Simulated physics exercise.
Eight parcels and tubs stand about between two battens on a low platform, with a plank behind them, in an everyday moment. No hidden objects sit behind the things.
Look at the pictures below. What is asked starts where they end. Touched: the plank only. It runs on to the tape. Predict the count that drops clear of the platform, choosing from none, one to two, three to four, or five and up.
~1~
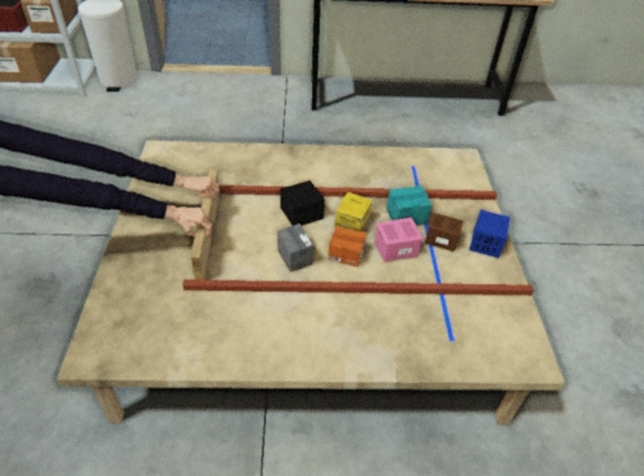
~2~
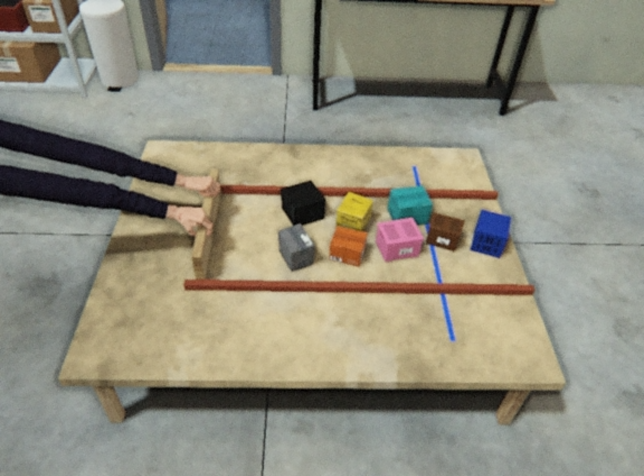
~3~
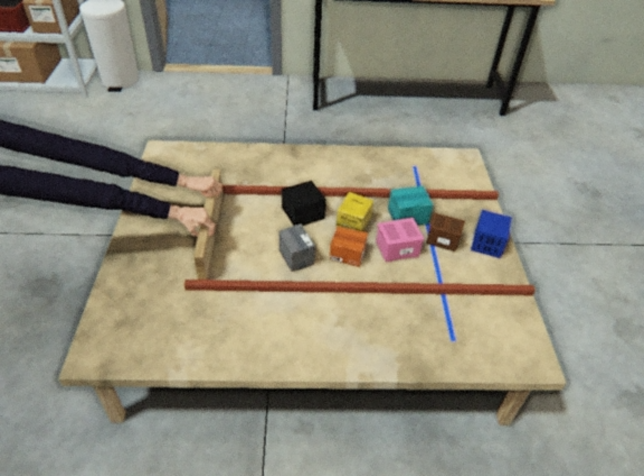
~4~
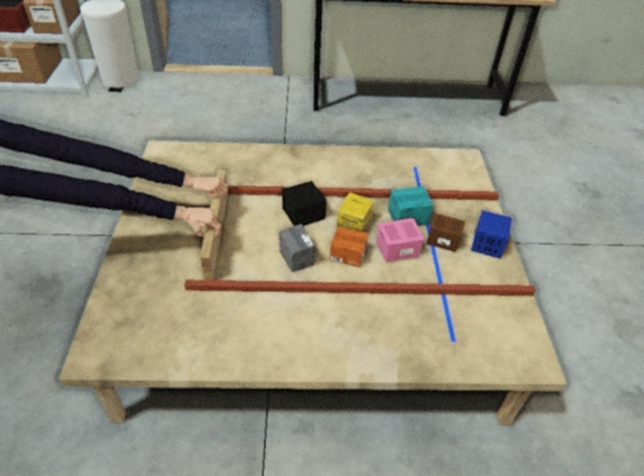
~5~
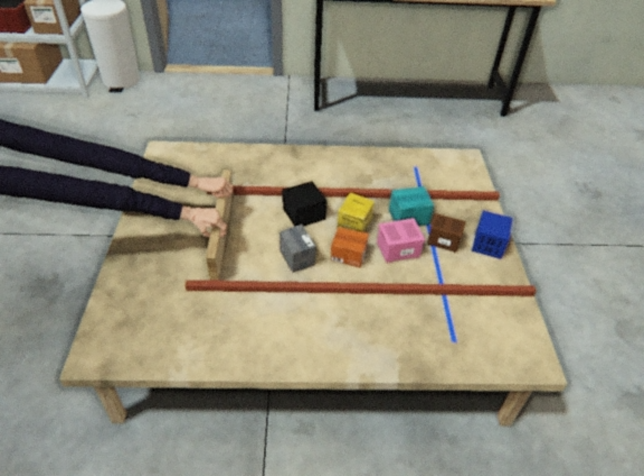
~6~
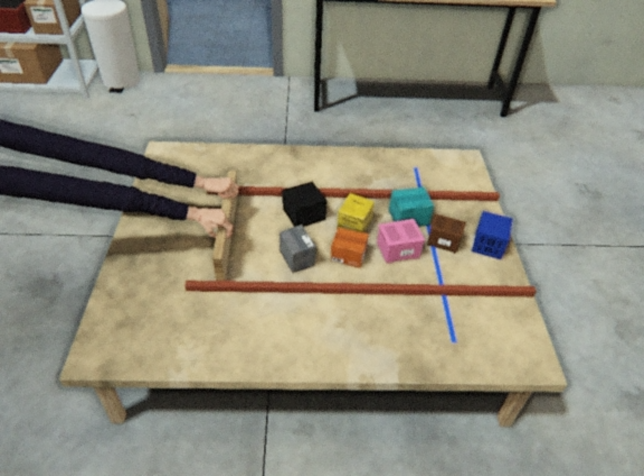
The count that fall off is at least one and at most two.
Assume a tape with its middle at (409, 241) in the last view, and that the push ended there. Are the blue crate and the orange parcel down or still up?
Per object: Blue crate goes; orange parcel stays.
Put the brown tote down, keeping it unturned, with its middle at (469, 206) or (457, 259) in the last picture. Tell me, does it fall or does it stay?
Place by place, it slips off; stays put.
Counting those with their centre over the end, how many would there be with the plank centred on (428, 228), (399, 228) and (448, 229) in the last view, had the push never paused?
It would be 2, 1 and 4.
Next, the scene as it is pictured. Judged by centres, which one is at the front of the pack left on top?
Turquoise box.
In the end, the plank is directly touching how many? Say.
2 in contact.
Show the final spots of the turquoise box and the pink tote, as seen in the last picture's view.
The turquoise box comes to rest at (501, 205), and the pink tote comes to rest at (508, 240).
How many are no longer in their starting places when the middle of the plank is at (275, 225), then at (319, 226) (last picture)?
The first count is 0, and then it's 4.
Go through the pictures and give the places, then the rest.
The first frame shows blue crate (490, 234); brown tote (444, 233); turquoise box (409, 207); plank (207, 223); tape (430, 240).
The second frame shows brown tote (445, 233); grey parcel (296, 248).
The third frame shows turquoise box (410, 207); yellow box (355, 215).
The fourth frame shows blue crate (491, 234); black crate (304, 204).
The fifth frame shows brown tote (446, 233); orange parcel (349, 247).
The sixth frame shows blue crate (492, 235); brown tote (446, 234); turquoise box (411, 208); plank (227, 224); tape (432, 241).
Early on, none off yet; blue crate at rest near (492, 235); brown tote at rest near (446, 234); turquoise box at rest near (411, 208).
A while later, none off yet; blue crate travelled a little near (503, 236); brown tote travelled about its own width near (472, 230); turquoise box travelled about its own width near (439, 208).
Finally, the number that fall off is one or two; lost, brown tote and blue crate.
